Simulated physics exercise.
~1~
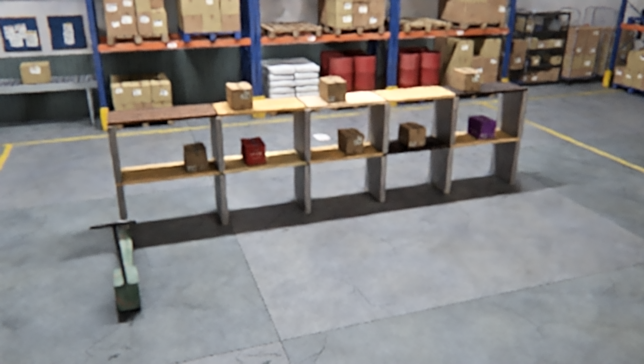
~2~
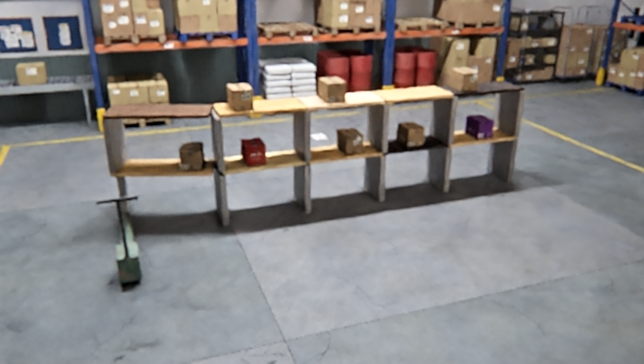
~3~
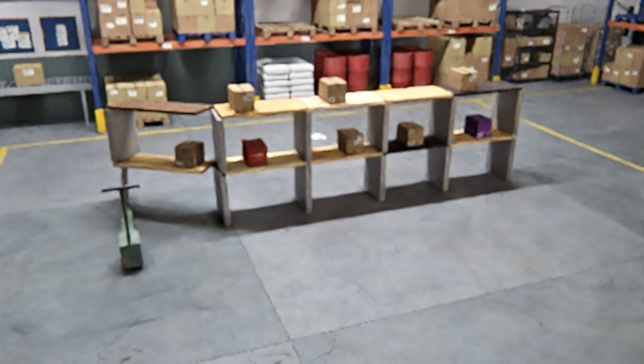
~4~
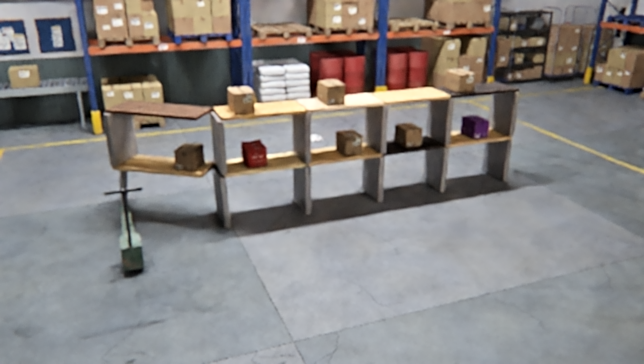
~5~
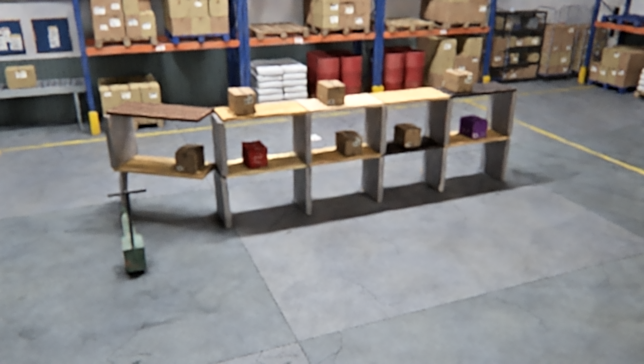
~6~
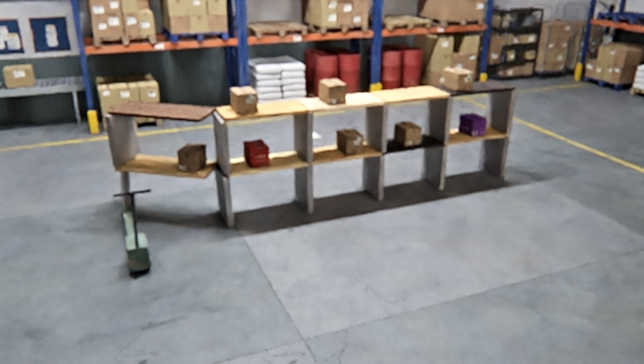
We see a low two-tier rack of boards and grey uprights holding small cartons in a warehouse as a narrow green floor jack nudges its left end backward, skewing that section slightly, then stops; everything remains standing, with the red and purple cartons still in place.
